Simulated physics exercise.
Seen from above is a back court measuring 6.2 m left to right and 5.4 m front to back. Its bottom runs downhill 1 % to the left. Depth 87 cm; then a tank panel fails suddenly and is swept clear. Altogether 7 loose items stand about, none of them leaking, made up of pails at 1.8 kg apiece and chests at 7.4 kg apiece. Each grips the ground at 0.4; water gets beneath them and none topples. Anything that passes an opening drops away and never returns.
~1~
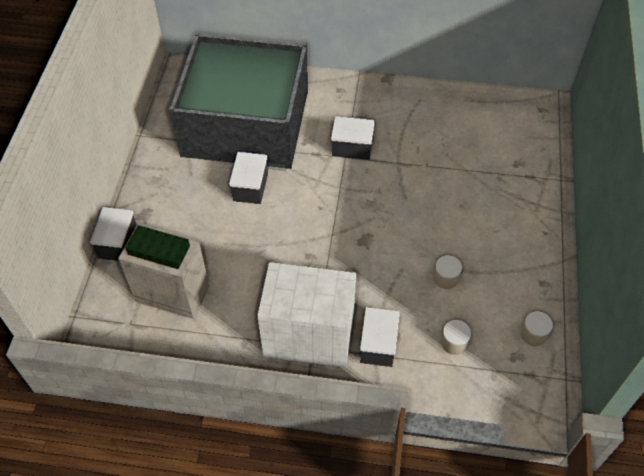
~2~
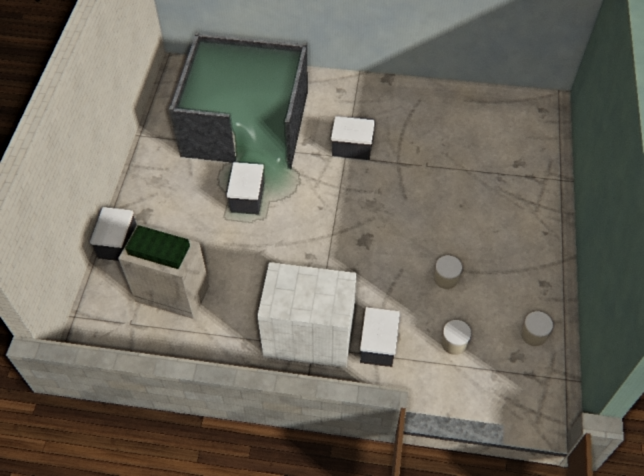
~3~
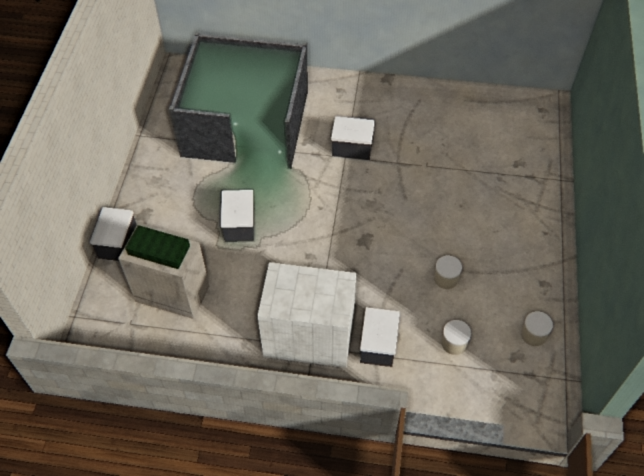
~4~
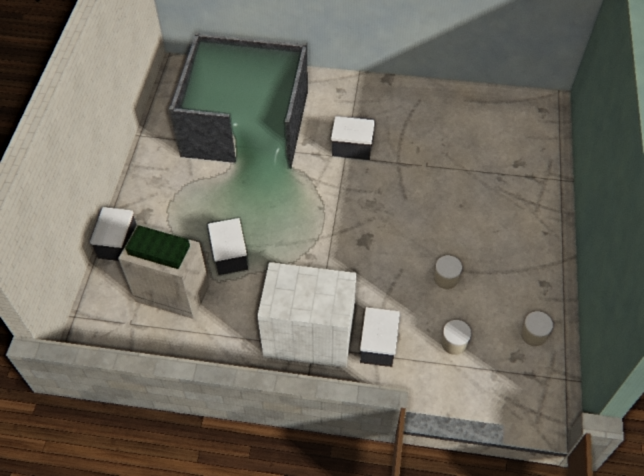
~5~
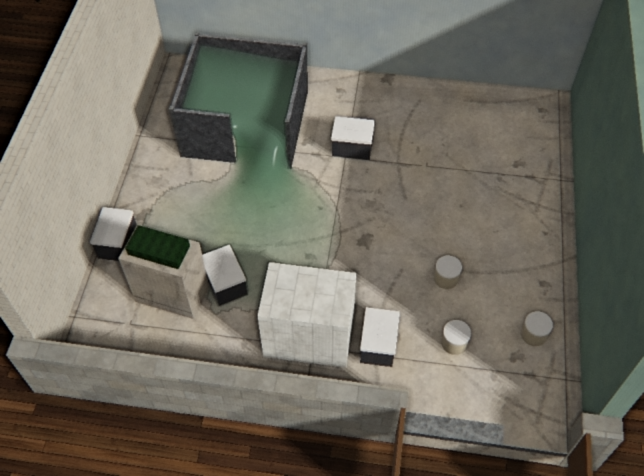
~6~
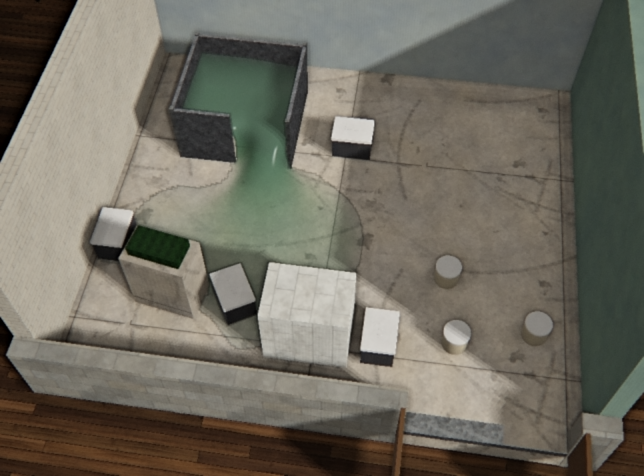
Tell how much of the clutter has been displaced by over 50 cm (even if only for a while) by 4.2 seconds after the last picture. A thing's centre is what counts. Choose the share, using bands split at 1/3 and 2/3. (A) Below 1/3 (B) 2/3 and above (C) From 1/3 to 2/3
2/3 and above (B).
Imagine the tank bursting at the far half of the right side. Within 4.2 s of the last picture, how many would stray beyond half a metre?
Count: 4.
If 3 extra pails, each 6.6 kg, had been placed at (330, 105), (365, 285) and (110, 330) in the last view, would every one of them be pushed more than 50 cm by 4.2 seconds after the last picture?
One after another they come out inside the limit, above it, above it.
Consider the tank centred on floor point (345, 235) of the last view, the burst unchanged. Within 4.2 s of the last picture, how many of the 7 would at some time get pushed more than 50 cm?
Then 4.
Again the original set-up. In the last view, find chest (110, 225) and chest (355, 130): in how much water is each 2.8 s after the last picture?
3 and 0 cm.
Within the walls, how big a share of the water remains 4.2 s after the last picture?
Roughly 92 percent.
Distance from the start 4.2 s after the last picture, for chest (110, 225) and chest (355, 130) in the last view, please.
In turn: 150 cm, 0 cm.
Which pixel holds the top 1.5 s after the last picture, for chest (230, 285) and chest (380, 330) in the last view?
Around (244, 345) and (406, 360).
Then, 0.4 s after the last picture 1 of 7 are over 50 cm from their spots; 1 afloat.
Then, 1.5 s after the last picture 3 of 7 are over 50 cm from their spots; 3 afloat.
Then, 2.8 s after the last picture 5 of 7 are over 50 cm from their spots; 4 afloat.
Then, 4.2 s after the last picture 6 of 7 are over 50 cm from their spots, and 6 have been at some point; 5 afloat.
